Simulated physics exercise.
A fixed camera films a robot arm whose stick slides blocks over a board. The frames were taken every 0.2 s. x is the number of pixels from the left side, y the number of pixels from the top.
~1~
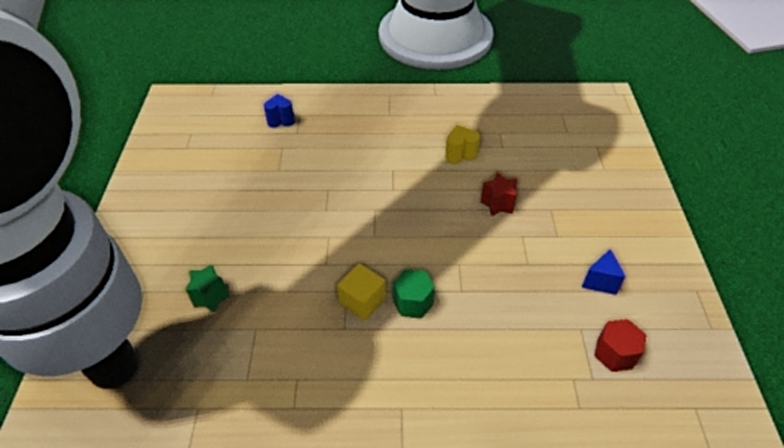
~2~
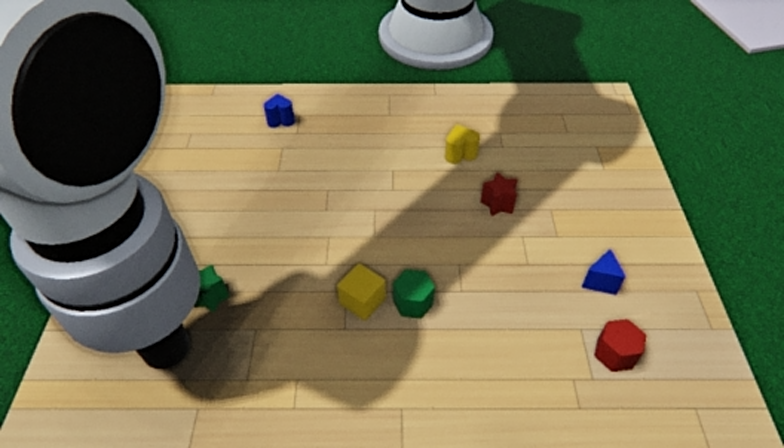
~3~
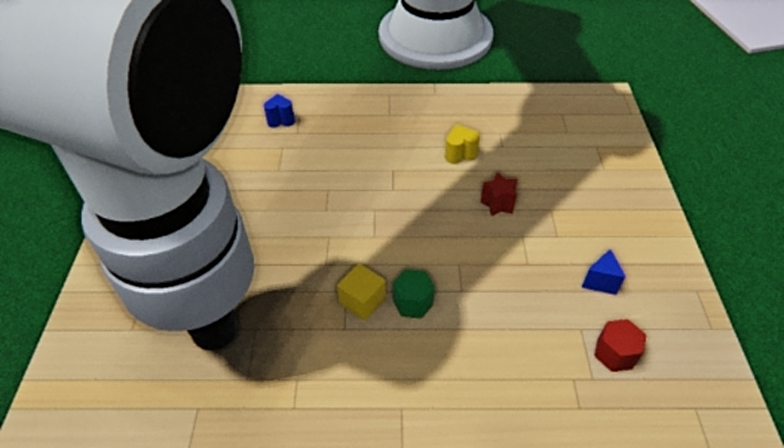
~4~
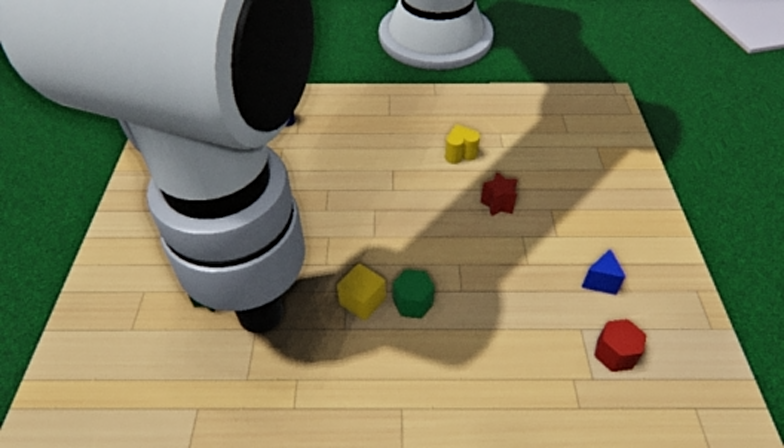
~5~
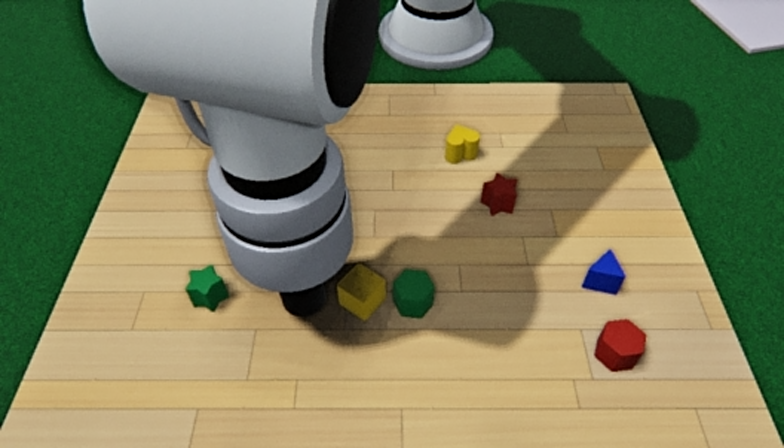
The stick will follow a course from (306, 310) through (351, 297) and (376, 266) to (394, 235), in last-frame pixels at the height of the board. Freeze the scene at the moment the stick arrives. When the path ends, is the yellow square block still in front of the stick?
Short answer: No.
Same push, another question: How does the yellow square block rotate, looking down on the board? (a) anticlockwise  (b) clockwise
b: Clockwise.
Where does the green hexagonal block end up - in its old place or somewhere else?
Answer: Moved.
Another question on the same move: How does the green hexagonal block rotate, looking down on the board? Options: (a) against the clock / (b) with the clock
Letter b.
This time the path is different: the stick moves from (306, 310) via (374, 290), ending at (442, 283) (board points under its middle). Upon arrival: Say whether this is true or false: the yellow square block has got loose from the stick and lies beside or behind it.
The statement is incorrect.
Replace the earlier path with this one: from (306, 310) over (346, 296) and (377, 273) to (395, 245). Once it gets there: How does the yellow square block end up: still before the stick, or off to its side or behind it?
It is off to the side or behind.
The first path, step by step. One third of the way, stick at (350, 286); yellow square block at (395, 272); green hexagonal block at (426, 287).
Two thirds of the way, stick at (376, 255); yellow square block at (414, 257), turned 50° clockwise; green hexagonal block at (433, 288), turned 20° clockwise.
At the end, stick at (394, 224); green star block still; yellow square block at (415, 255), turned 65° clockwise; green hexagonal block at (433, 288), turned 20° clockwise.
